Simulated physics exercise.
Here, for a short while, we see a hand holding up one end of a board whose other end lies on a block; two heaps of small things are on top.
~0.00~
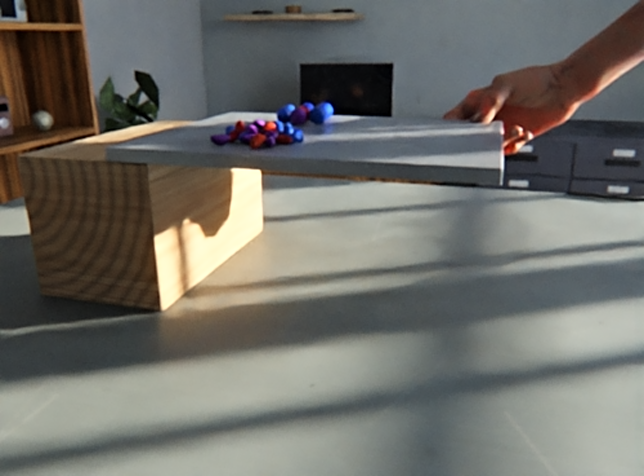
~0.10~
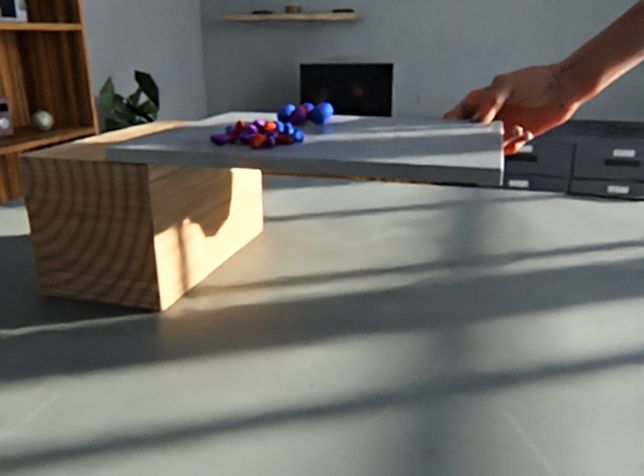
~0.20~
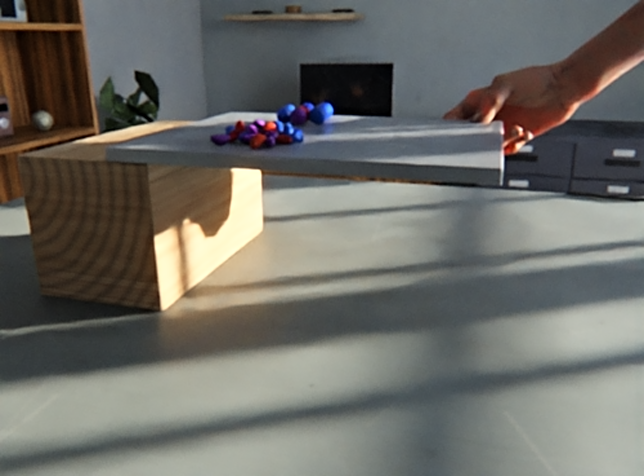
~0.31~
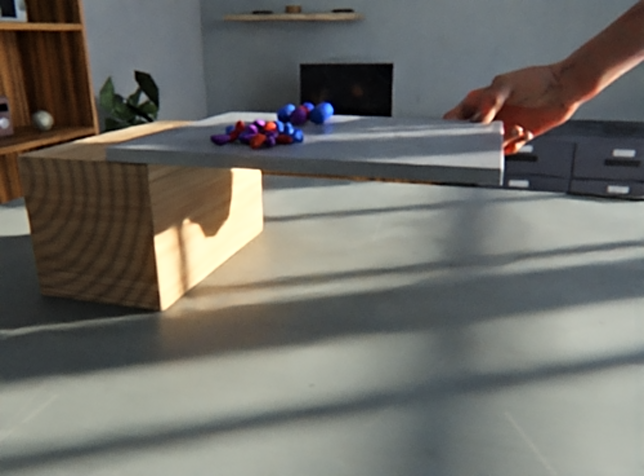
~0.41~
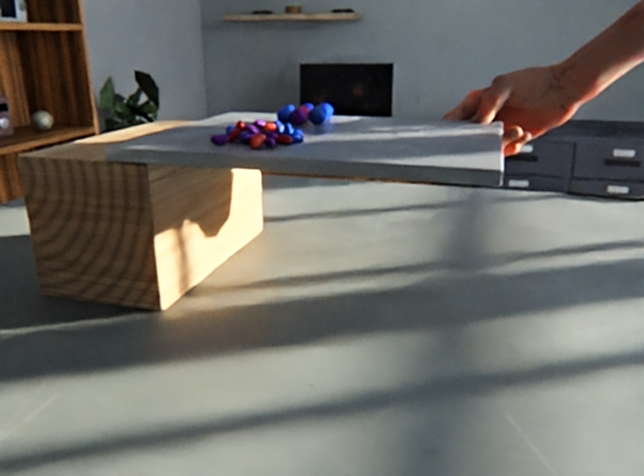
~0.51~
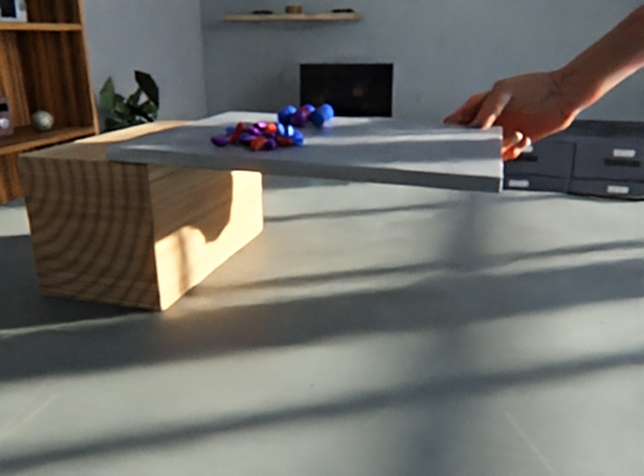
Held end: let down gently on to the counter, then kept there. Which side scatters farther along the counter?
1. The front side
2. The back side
2.
Around 0.81 s, board sloping at 9°; near lot all still on the board; far lot all still on the board.
Around 1.19 s, board sloping at 22°; near lot all still on the board; far lot most still on the board.
Around 1.60 s, board resting at 29°; near lot most still on the board; far lot mostly one to two board lengths out.
Finally (3.4 s), board resting at 29°; near lot mostly less than half a board's length out; far lot mostly more than two board lengths out, all gone off the counter; the far lot has gone farther.
